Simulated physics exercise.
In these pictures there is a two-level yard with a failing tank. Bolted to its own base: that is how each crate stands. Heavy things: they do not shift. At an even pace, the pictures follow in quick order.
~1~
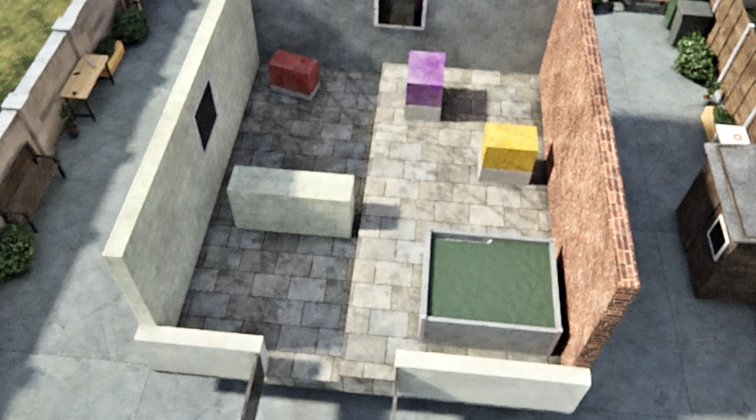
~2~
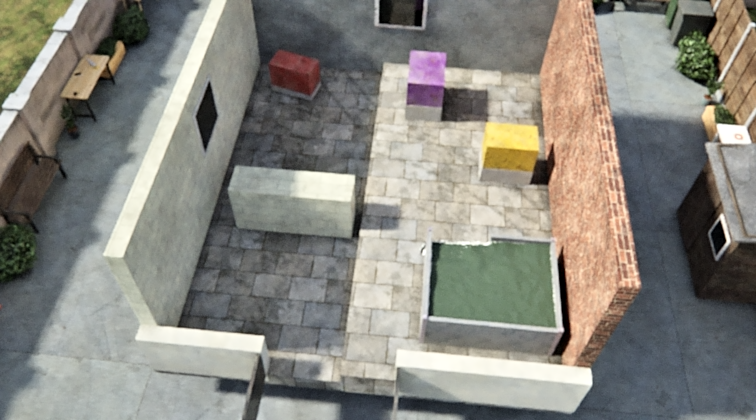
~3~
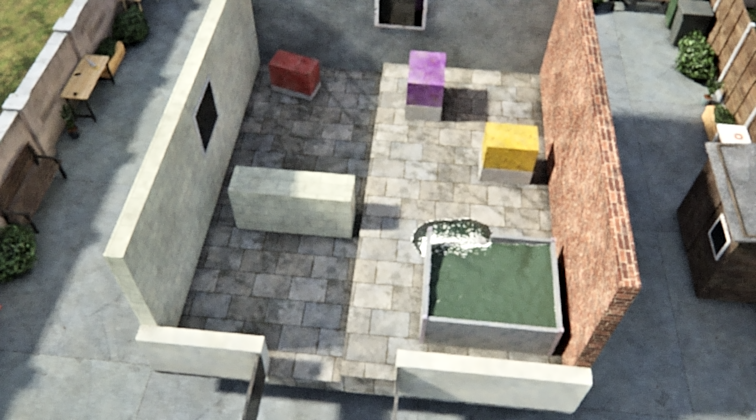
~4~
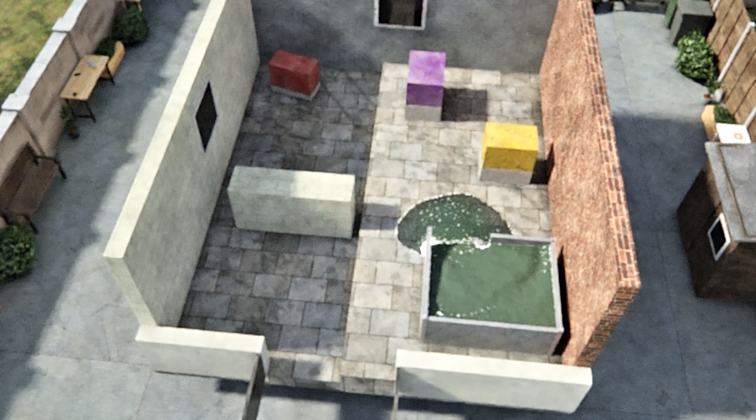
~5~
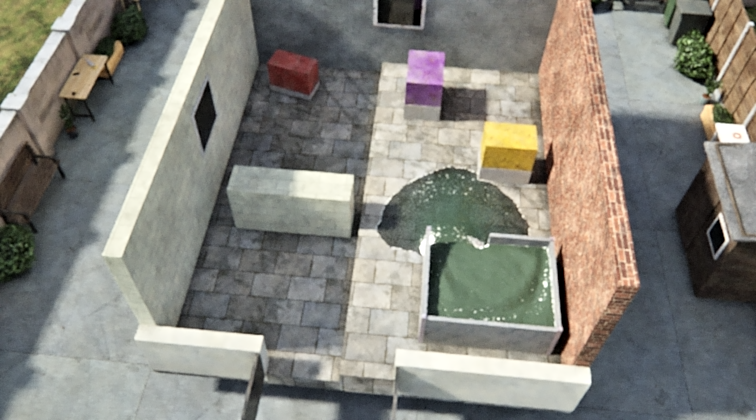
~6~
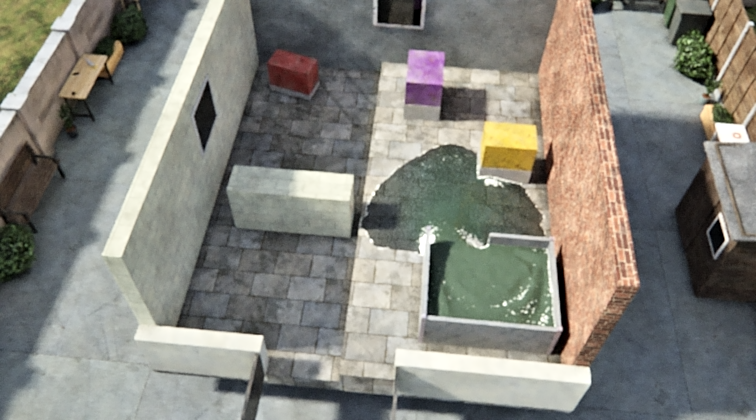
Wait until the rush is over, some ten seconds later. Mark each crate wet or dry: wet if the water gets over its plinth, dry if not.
Purple crate dry, yellow crate dry, red crate wet.
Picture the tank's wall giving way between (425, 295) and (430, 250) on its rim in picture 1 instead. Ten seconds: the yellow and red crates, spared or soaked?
Result - yellow crate stays clear, red crate stays clear.
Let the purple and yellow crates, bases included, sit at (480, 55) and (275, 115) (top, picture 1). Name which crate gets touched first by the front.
My guess is the purple one.
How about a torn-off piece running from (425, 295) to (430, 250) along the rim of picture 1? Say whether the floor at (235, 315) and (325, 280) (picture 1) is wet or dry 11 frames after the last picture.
Going point by point, the first is waterlogged and the second is waterlogged.
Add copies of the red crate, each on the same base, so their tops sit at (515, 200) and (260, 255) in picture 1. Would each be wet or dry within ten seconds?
Crate one: Is inundated. Crate two: Stays clear.
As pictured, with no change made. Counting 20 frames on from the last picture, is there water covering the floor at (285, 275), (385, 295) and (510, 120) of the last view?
Going through them one by one, the first is spared, the second spared and the third waterlogged.
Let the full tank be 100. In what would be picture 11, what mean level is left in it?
64 percent or so.
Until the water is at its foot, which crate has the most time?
It is the one in red.
A moment on, water covers 30 % of the floor; the purple crate water round its plinth, the yellow crate water round its plinth, the red crate not reached.
Next, water covers 50 % of the floor; the purple crate water round its plinth, the yellow crate water round its plinth, the red crate water round its plinth.
Then, water covers 60 % of the floor; the purple crate water round its plinth, the yellow crate water round its plinth, the red crate water round its plinth.
Later, water covers 70 % of the floor; the purple crate water round its plinth, the yellow crate water round its plinth, the red crate water round its plinth.
In the end, water covers 85 % of the floor; the purple crate stayed above the water, the yellow crate stayed above the water, the red crate was topped.
